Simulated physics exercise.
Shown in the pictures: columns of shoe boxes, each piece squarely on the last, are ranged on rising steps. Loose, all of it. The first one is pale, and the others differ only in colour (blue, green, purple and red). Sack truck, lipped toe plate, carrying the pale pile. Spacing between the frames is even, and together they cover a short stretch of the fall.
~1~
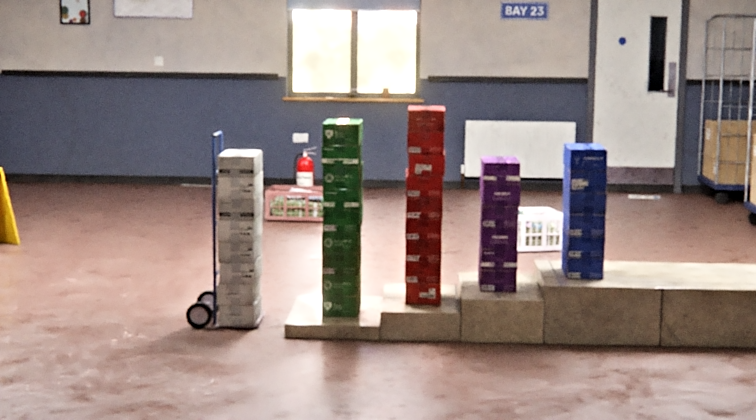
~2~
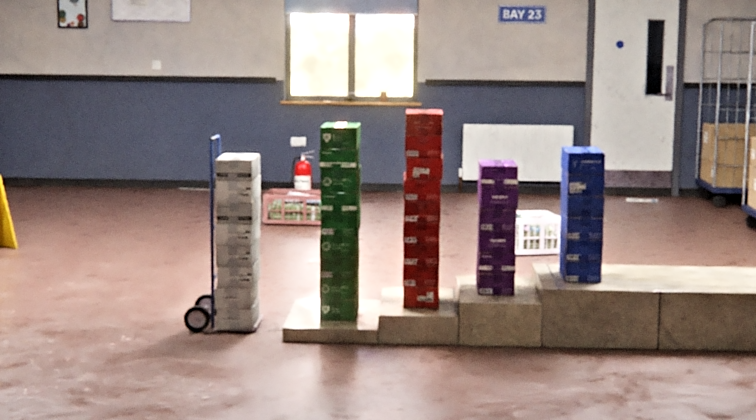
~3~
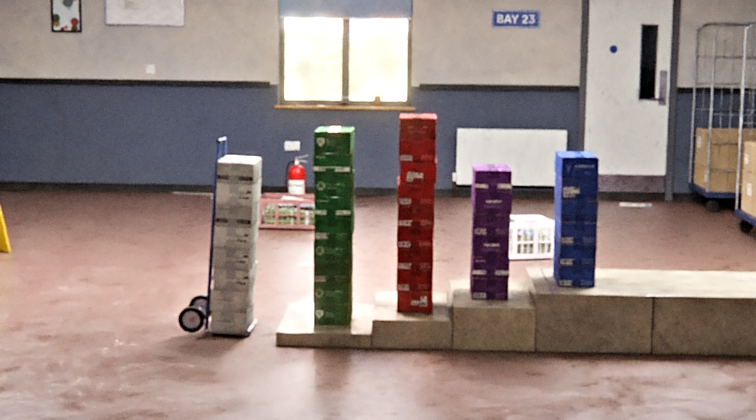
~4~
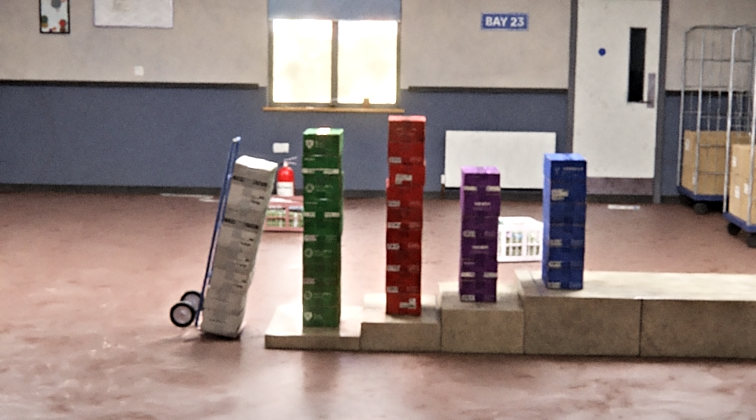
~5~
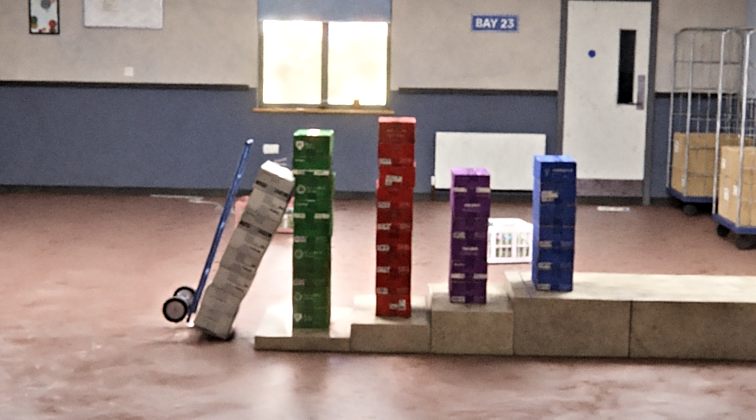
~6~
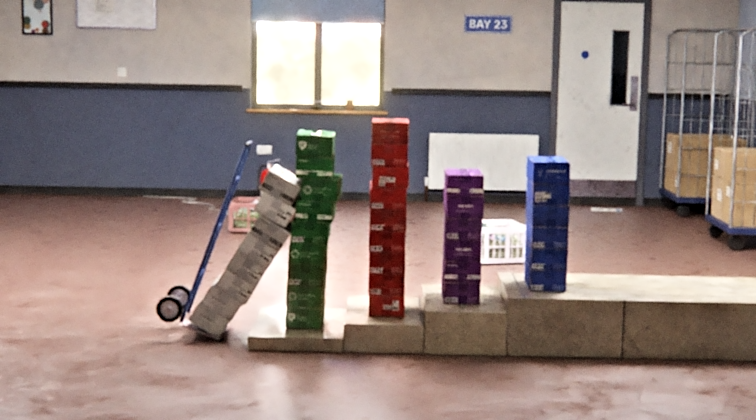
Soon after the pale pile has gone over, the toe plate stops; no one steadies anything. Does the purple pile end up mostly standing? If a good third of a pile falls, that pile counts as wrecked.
No, it goes down.
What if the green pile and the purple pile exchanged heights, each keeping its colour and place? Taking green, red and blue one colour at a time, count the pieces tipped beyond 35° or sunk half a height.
Green: 5, red: 5, blue: 6.
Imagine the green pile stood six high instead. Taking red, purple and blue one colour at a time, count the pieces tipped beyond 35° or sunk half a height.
You'd end up with red at 9, purple at 6 and blue at 6.
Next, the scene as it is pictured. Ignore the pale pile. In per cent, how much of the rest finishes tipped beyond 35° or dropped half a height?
85 %.
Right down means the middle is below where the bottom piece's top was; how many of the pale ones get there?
Pale piece tally: 0.
Soon, 8 of the pale pile down; none of the 6 purple boxes down (0 of 30 in all colours); top purple box unmoved; top green box tipped clearly.
A while on, 8 of the pale pile down; none of the 6 purple boxes down (8 of 30 in all colours); top purple box tipped a little; top green box tipped well over, about its own height lower.
Towards the end, 8 of the pale pile down; 4 of the 6 purple boxes down (23 of 30 in all colours); top purple box about its own height lower; top blue box tipped steeply, some three heights lower.
Finally, 8 of the pale pile down; 5 of the 6 purple boxes down (25 of 30 in all colours); top purple box tipped well over, some two heights lower; top blue box upside down. Seen by the last camera, middles, top purple box near (586, 221).
